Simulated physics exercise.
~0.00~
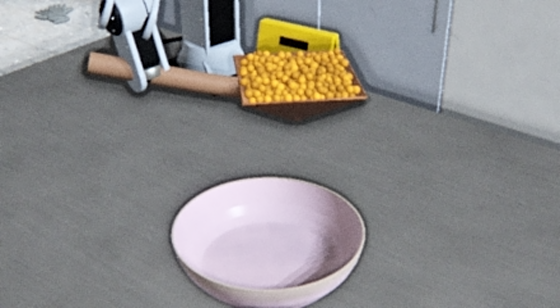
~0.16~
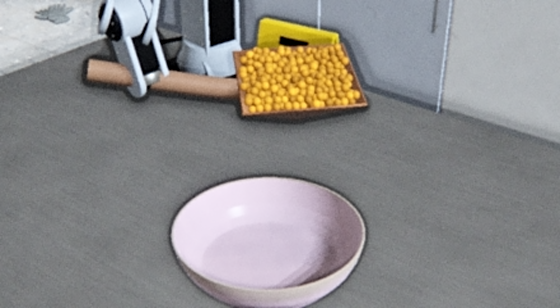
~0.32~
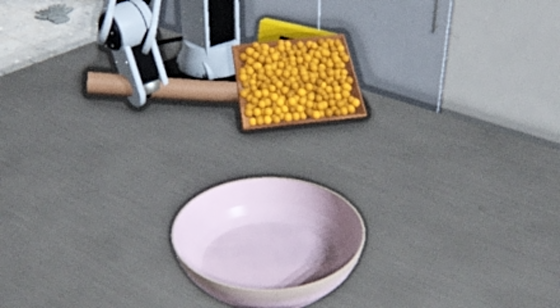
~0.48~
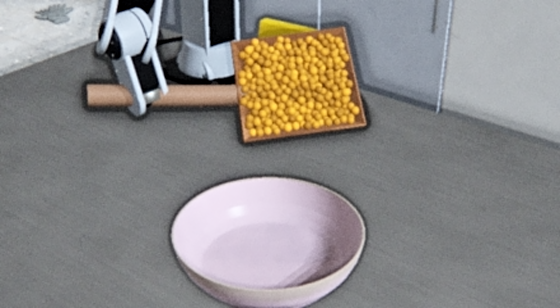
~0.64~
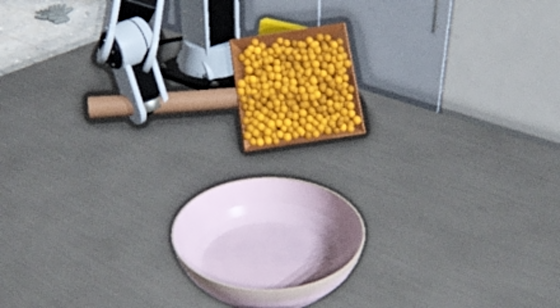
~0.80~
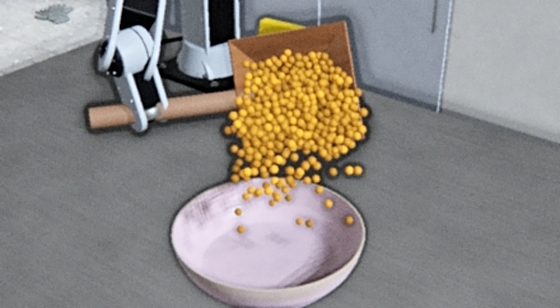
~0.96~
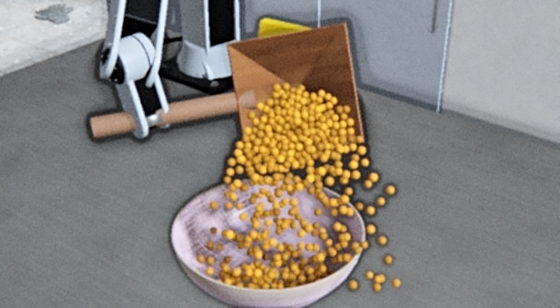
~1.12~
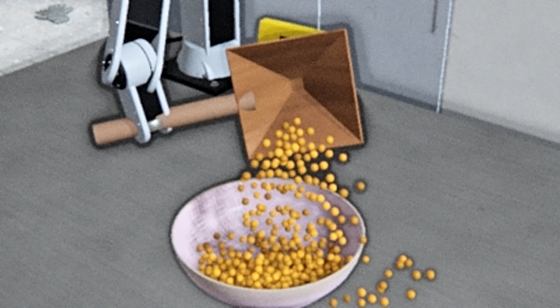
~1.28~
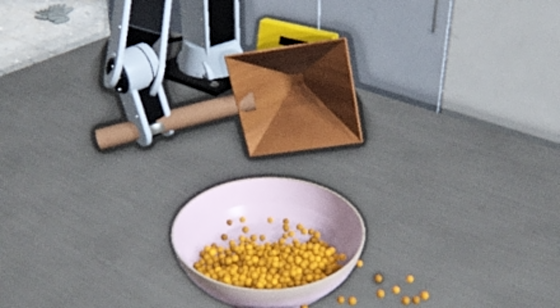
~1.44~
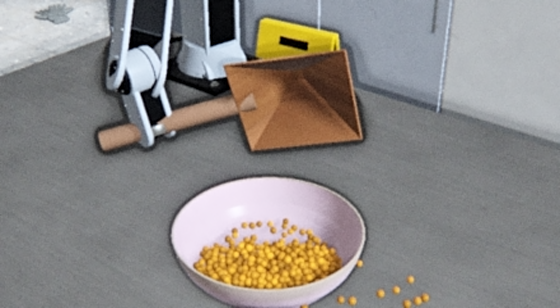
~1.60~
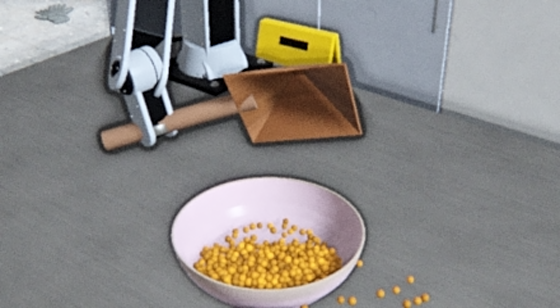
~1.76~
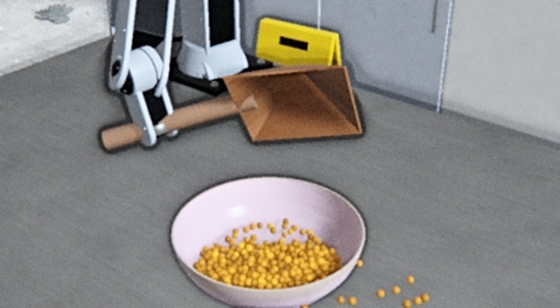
On a grey surface beside a pale wall, a robotic arm tilts a wooden scoop full of yellow kernels until they pour into a pink bowl below; the scoop ends up empty, with most kernels piled in the bowl and a few scattered to its right.
